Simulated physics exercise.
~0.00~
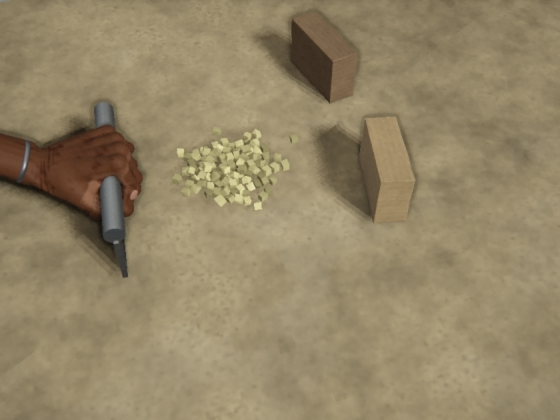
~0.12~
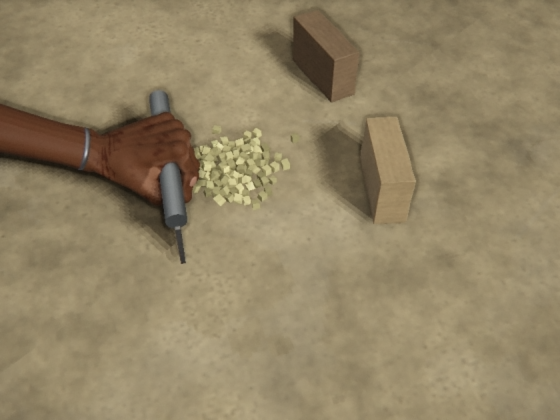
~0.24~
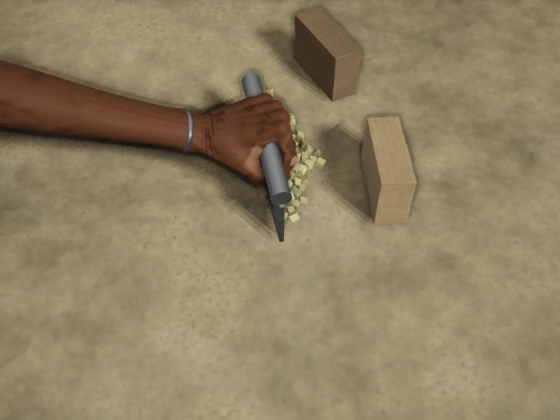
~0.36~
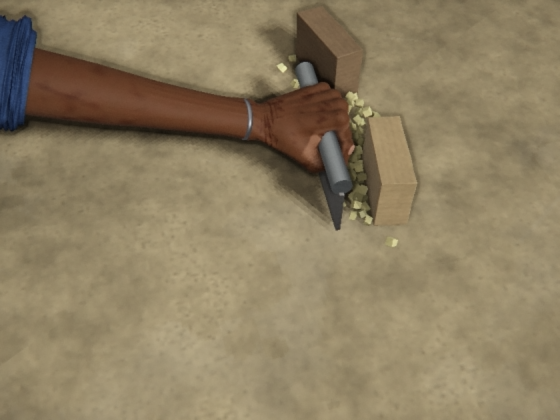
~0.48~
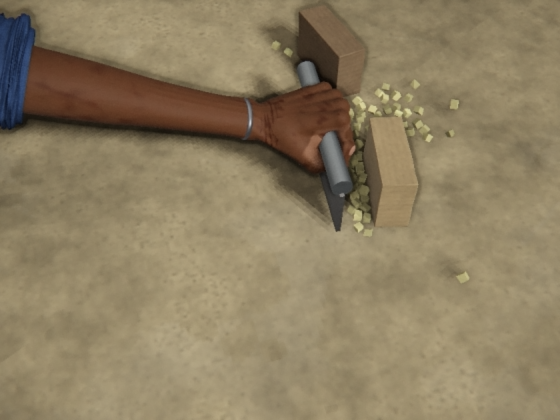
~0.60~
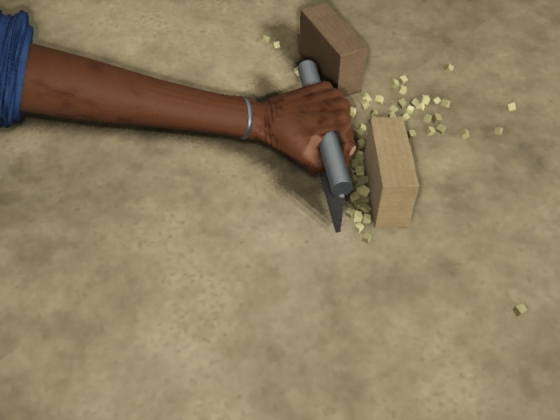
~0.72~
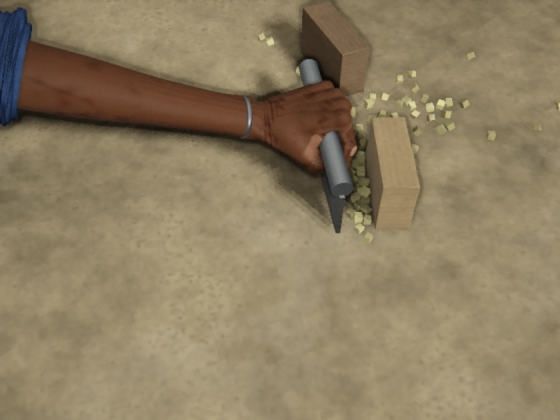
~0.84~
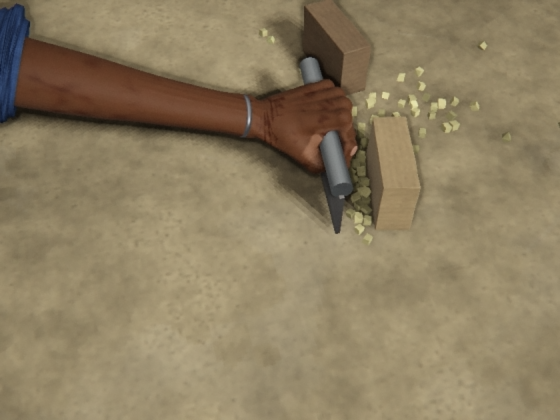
A hand pushes a scraper right, driving pale cubes against two blocks and scattering some through the gap.
